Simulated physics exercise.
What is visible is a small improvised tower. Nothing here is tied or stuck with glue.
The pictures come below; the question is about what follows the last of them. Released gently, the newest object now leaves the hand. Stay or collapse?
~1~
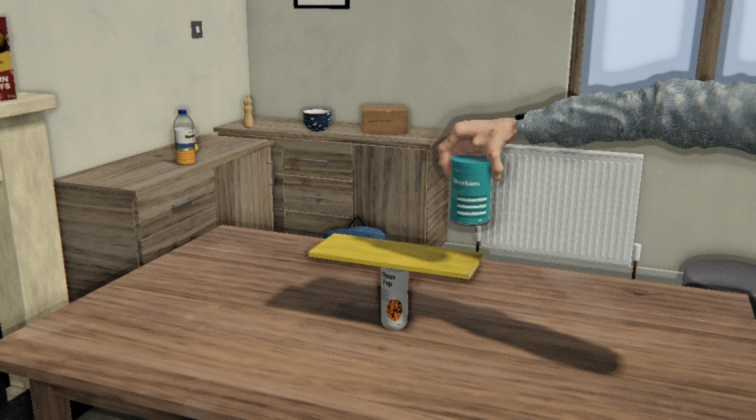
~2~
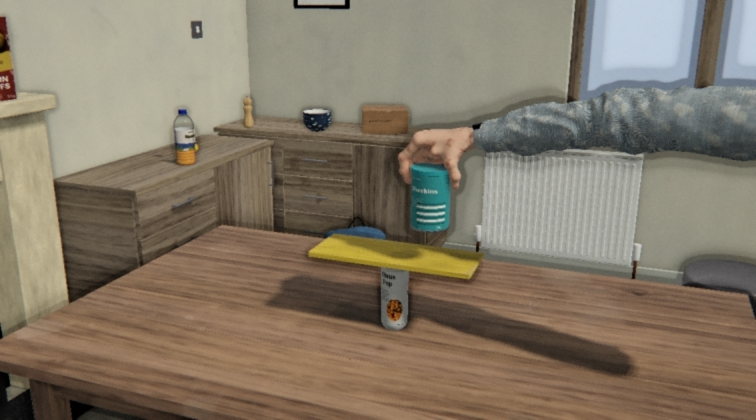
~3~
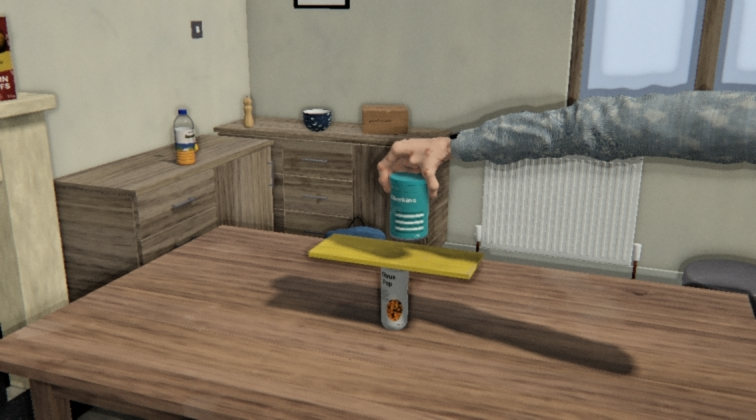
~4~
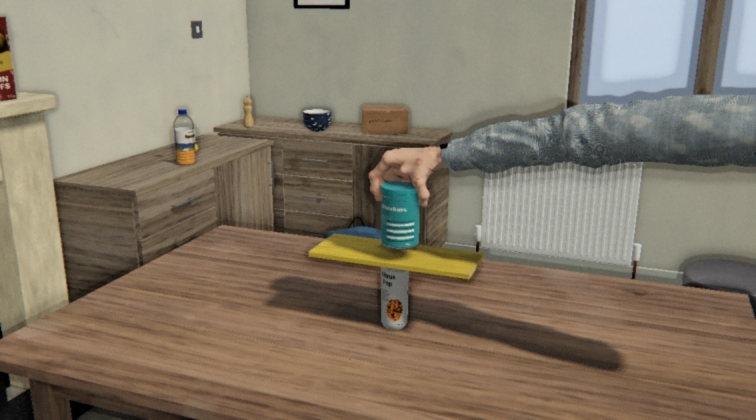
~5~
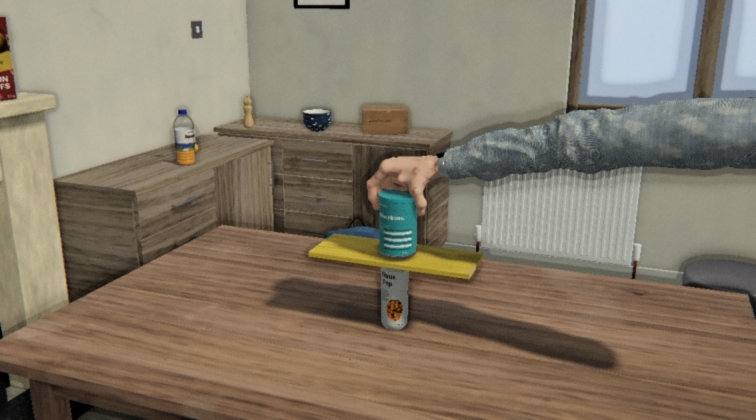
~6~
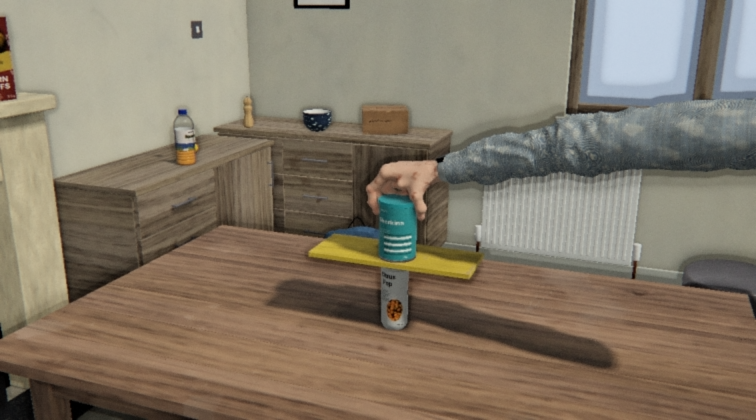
It ends up in one piece.
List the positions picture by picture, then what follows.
In the first frame, still above its spot; turquoise tin (471, 190); white can (395, 292).
In the second frame, still above its spot; turquoise tin (431, 197); white can (395, 292).
In the third frame, still above its spot; turquoise tin (410, 206); white can (395, 292).
In the fourth frame, still above its spot; turquoise tin (400, 215); white can (395, 292).
In the fifth frame, still above its spot; turquoise tin (398, 223); white can (395, 292).
In the sixth frame, set down, still held; turquoise tin (398, 228); white can (395, 292).
Then, 0.50 s on from there, no change.
Then, 1.30 s on from there, turquoise tin resting near (398, 229).
In the end, all 3 unmoved. At the end, from the last picture's camera, turquoise tin near (398, 229). The stack stays up.
